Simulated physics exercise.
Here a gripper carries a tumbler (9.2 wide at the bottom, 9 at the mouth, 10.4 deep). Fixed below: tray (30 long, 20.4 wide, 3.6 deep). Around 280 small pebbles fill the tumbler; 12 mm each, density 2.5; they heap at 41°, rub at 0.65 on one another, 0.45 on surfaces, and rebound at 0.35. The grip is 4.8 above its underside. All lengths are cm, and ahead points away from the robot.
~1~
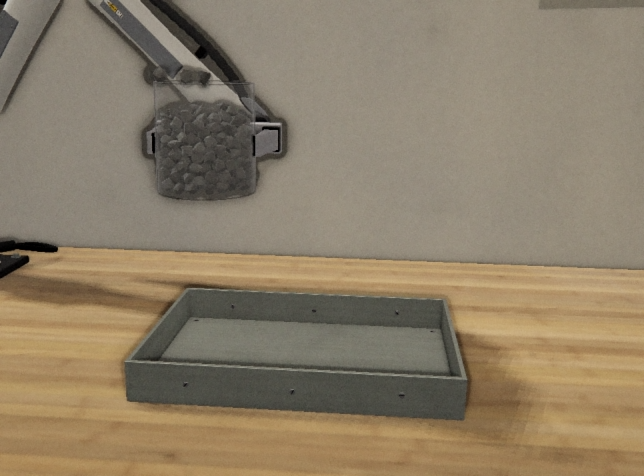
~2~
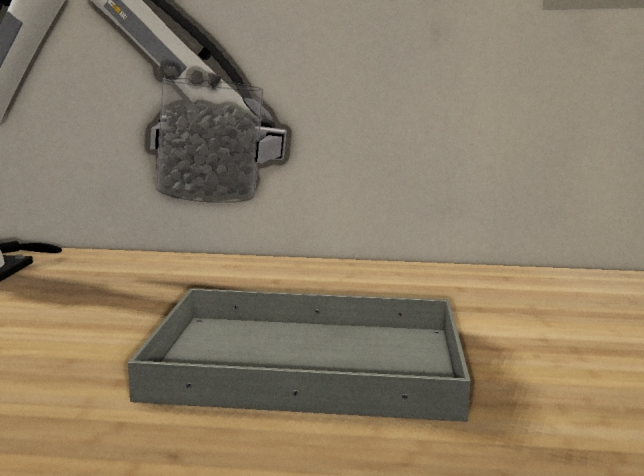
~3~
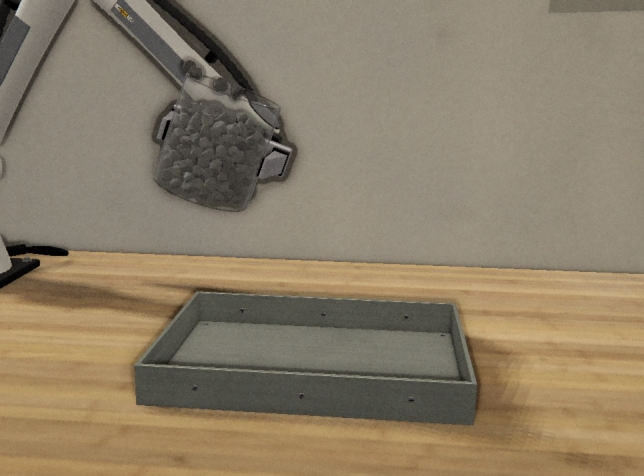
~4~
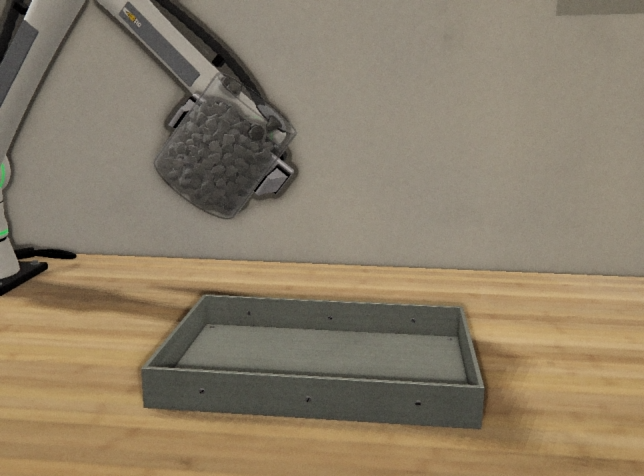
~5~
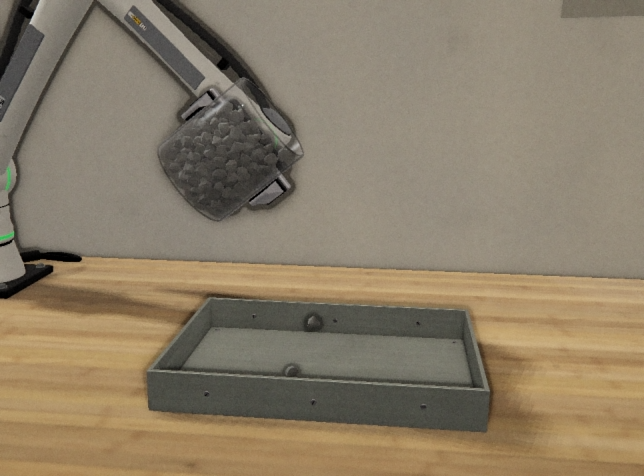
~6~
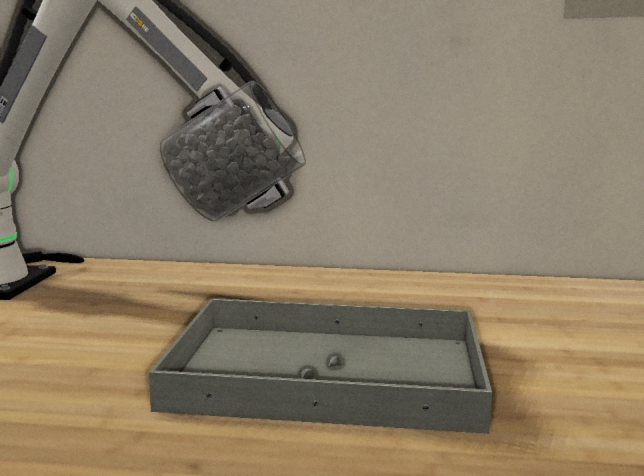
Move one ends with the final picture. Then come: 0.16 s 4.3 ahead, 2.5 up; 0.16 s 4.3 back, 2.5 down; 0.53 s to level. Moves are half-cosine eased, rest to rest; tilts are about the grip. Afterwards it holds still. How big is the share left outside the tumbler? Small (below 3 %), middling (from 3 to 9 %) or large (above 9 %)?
Share outside the tumbler: Middling (from 3 to 9 %).
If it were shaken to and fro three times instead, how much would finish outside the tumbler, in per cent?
In that case some 15 per cent.
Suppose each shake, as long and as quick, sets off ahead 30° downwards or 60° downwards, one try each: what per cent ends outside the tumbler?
Some 0 and 0 per cent.
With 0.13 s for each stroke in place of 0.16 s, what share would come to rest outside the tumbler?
In that case some 15 per cent.
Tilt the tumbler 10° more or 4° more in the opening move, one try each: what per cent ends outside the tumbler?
About 10 and 5 per cent.
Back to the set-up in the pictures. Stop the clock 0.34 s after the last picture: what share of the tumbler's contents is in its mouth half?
About 40 per cent.
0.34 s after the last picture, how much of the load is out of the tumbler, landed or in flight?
About 5 per cent by then.
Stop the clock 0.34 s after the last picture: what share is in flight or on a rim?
About 4 per cent.
Then, 0.34 s on, tilted 57° forward, highest piece 25 above the table; 271 in the tumbler, 2 in the tray, 11 in flight or on a rim.
Then, 0.68 s on, tilted 13° forward, highest piece 28 above the table; 268 in the tumbler, 16 in the tray.
Then, 1.05 s on, level, highest piece 28 above the table; 268 in the tumbler, 16 in the tray.
Then, 2.10 s on, level, highest piece 28 above the table; 268 in the tumbler, 16 in the tray.
In the end, 268 in the tumbler, 16 in the tray. That is 6 % outside the tumbler.
